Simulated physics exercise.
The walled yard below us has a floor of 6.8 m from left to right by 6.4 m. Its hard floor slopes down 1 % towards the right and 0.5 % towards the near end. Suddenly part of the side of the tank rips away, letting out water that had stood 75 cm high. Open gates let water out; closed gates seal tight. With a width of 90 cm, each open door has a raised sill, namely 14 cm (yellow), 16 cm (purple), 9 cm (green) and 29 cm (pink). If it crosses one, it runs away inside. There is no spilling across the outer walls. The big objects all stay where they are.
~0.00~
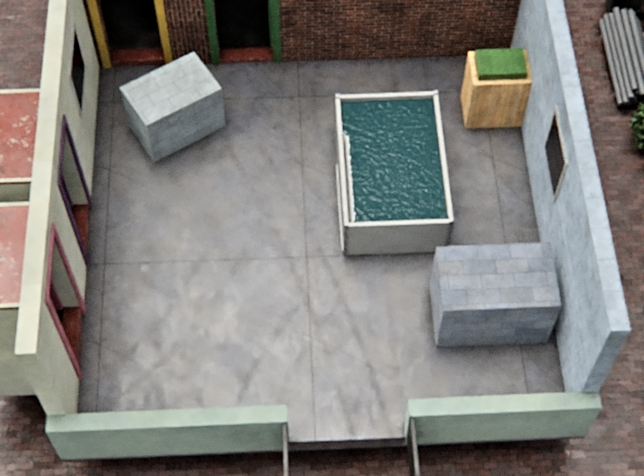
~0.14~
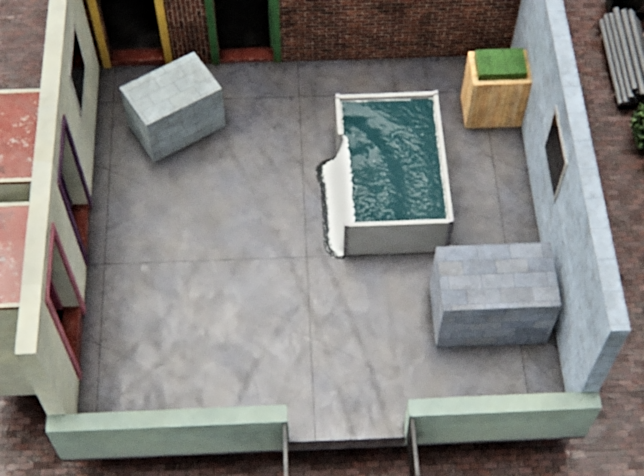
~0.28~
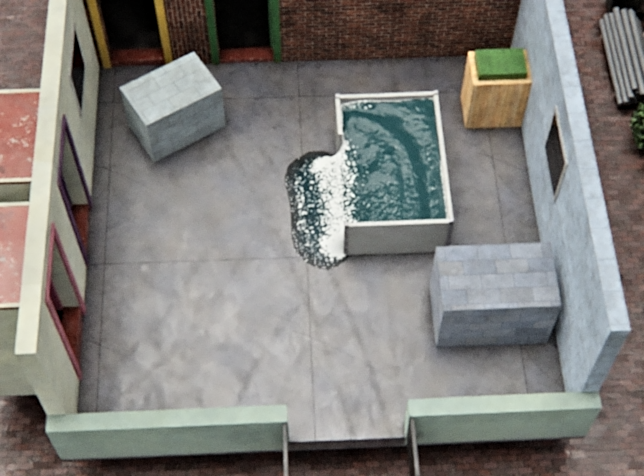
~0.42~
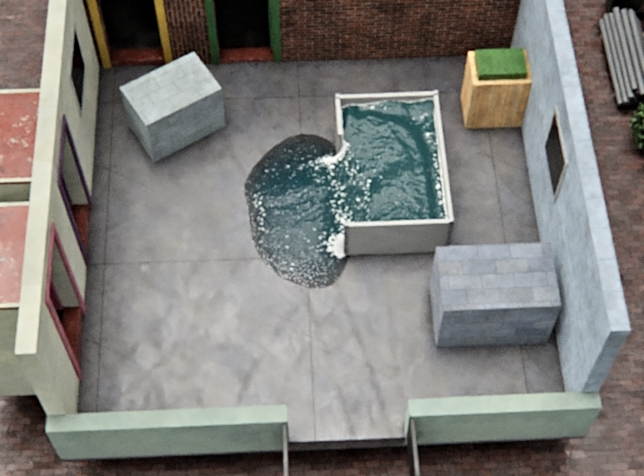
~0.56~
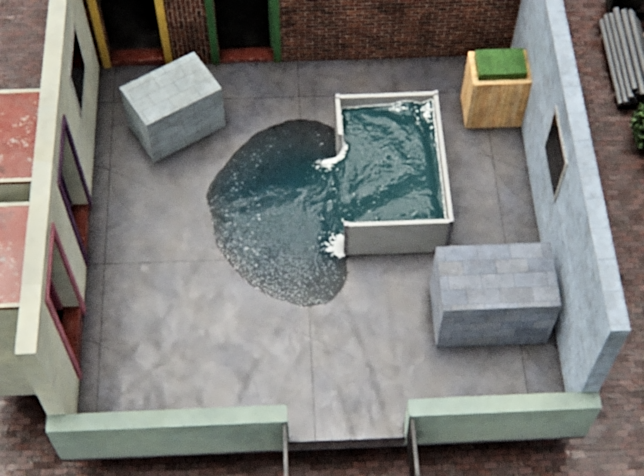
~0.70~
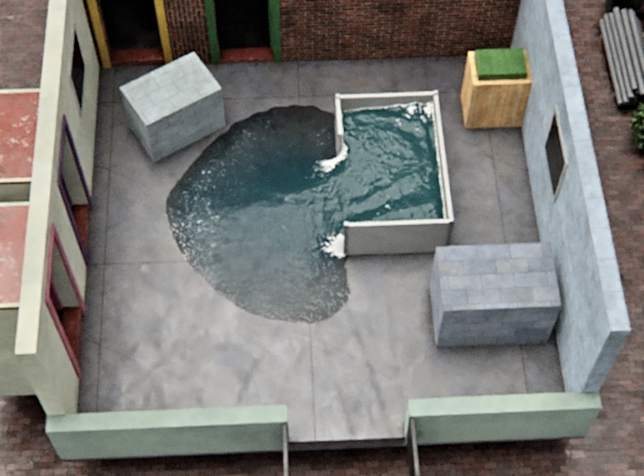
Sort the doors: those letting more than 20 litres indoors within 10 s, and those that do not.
The yellow door is among those that do not; the purple door is among those letting more in; the green door is among those that do not; the pink door is among those that do not.
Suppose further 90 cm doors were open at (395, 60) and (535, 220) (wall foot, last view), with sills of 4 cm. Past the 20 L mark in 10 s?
Taking them in order, the first gets too little and the second too little.
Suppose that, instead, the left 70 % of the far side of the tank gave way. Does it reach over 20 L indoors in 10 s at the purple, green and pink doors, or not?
Then purple does not exceed it, green exceeds it, pink does not exceed it.
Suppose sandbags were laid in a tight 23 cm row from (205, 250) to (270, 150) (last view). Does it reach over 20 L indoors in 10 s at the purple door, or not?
After that, purple comes out fine.
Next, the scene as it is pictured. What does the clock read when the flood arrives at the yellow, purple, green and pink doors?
Yellow: 2.2 s; purple: 1.0 s; green: 1.6 s; pink: 1.6 s.
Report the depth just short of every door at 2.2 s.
Door by door, in cm: Yellow reads 1, purple reads 30, green reads 4, pink reads 22.
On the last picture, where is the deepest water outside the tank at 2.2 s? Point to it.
In the last picture, around (92, 200).
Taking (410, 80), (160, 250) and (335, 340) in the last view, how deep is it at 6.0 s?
3, 9 and 6 cm, respectively.
After 1.4 s water covers 35 % of the floor and is deepest (30 cm) near (328, 222); yellow door not reached, purple door 26 cm at the sill, 19 L in, green door not reached, pink door not reached.
After 2.2 s water covers 50 % of the floor and is deepest (33 cm) near (92, 200); yellow door 1 cm at the sill, 0 L in, purple door 30 cm at the sill, 81 L in, green door 4 cm at the sill, 0 L in, pink door 22 cm at the sill, 0 L in.
After 3.5 s water covers 55 % of the floor and is deepest (26 cm) near (77, 433); yellow door 13 cm at the sill, 2 L in, purple door 17 cm at the sill, 124 L in, green door 3 cm at the sill, 0 L in, pink door 13 cm at the sill, 0 L in.
After 6.0 s water covers 80 % of the floor and is deepest (14 cm) near (420, 314); yellow door 10 cm at the sill, 4 L in, purple door 8 cm at the sill, 127 L in, green door 6 cm at the sill, 0 L in, pink door 10 cm at the sill, 0 L in.
After 10.0 s water covers 100 % of the floor and is deepest (16 cm) near (548, 415); yellow door 4 cm at the sill, 4 L in, purple door 3 cm at the sill, 127 L in, green door 2 cm at the sill, 0 L in, pink door 5 cm at the sill, 0 L in.
